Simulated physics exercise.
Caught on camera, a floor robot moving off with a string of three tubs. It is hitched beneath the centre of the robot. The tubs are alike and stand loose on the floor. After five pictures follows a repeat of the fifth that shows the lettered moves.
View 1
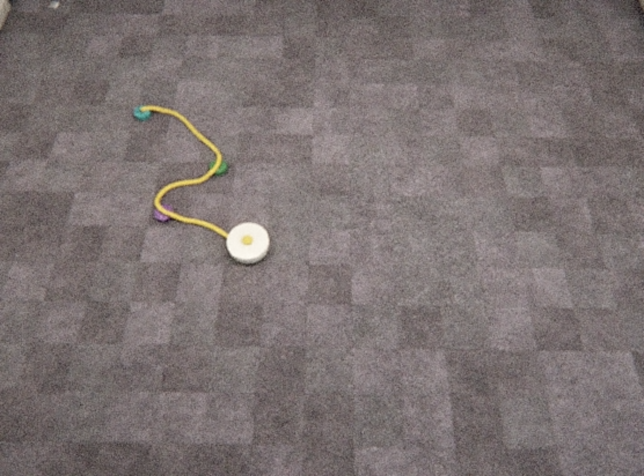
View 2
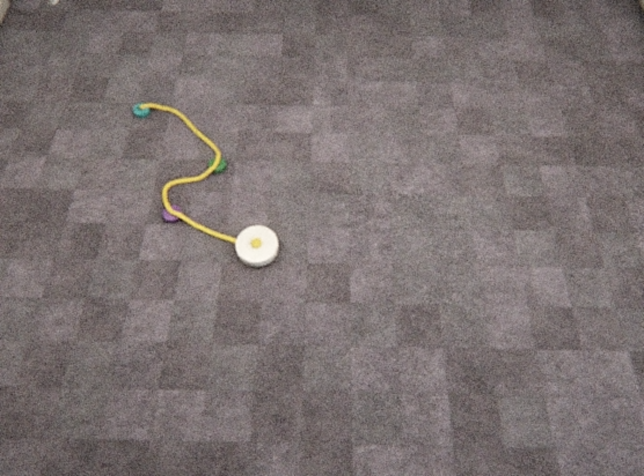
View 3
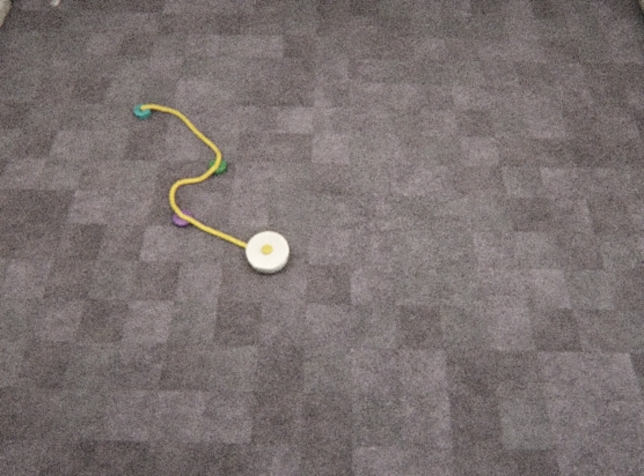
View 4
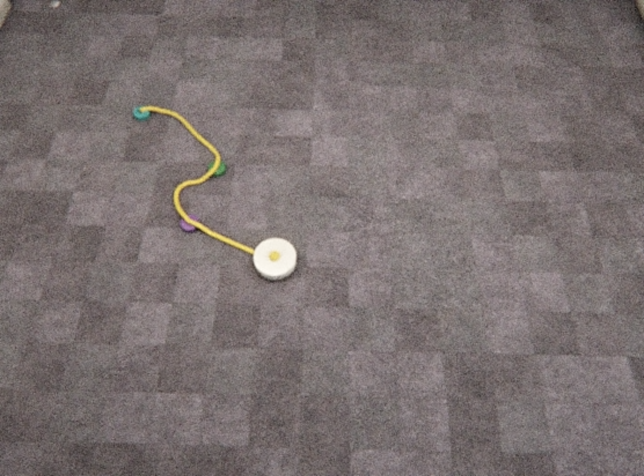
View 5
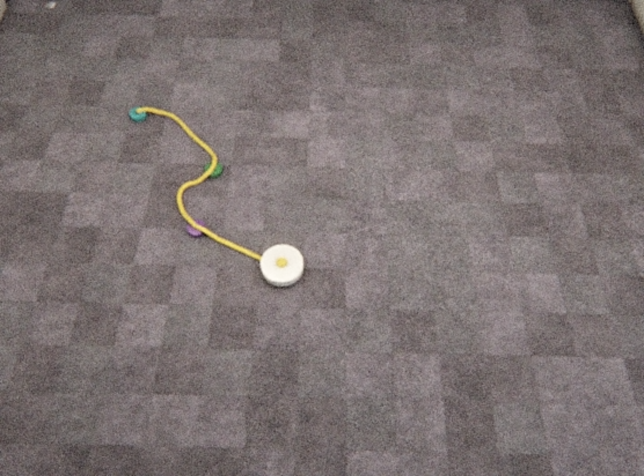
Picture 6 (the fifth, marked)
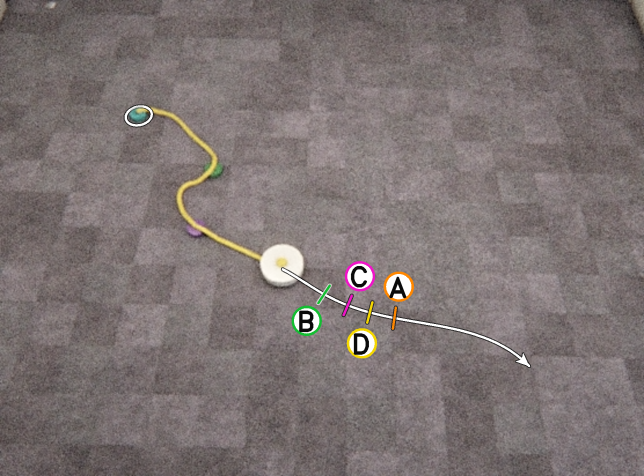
The footage shows a round white robot on a grey carpet moving slowly down and to the right, drawing a curved yellow string behind it; the nearby purple tub shifts along too, while the green and turquoise tubs barely move.
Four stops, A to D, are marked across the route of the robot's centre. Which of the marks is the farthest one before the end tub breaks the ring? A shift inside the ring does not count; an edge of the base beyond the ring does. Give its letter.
All is well up to C.
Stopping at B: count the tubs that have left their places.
One.
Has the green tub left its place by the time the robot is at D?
Yes.
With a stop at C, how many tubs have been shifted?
Two.
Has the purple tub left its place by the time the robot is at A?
Yes.
On the marked copy, A at (394, 318); B at (324, 294); C at (348, 305); D at (370, 313); the ring at (139, 116); the route from (283, 269) via (403, 320) to (529, 366).
Taking C. A third of the way, robot (304, 279); turquoise tub (138, 114); green tub (214, 169); purple tub (218, 237).
Two thirds of the way, robot (327, 293); turquoise tub (138, 114); green tub (214, 171); purple tub (244, 244).
When it is over, robot (348, 302); turquoise tub (138, 114); green tub (219, 179); purple tub (271, 244); the ringed tub at the far end is still in its ring.
As for the rest, A drags the last tub to (157, 130); B is safe but short; D drags the last tub to (146, 121).
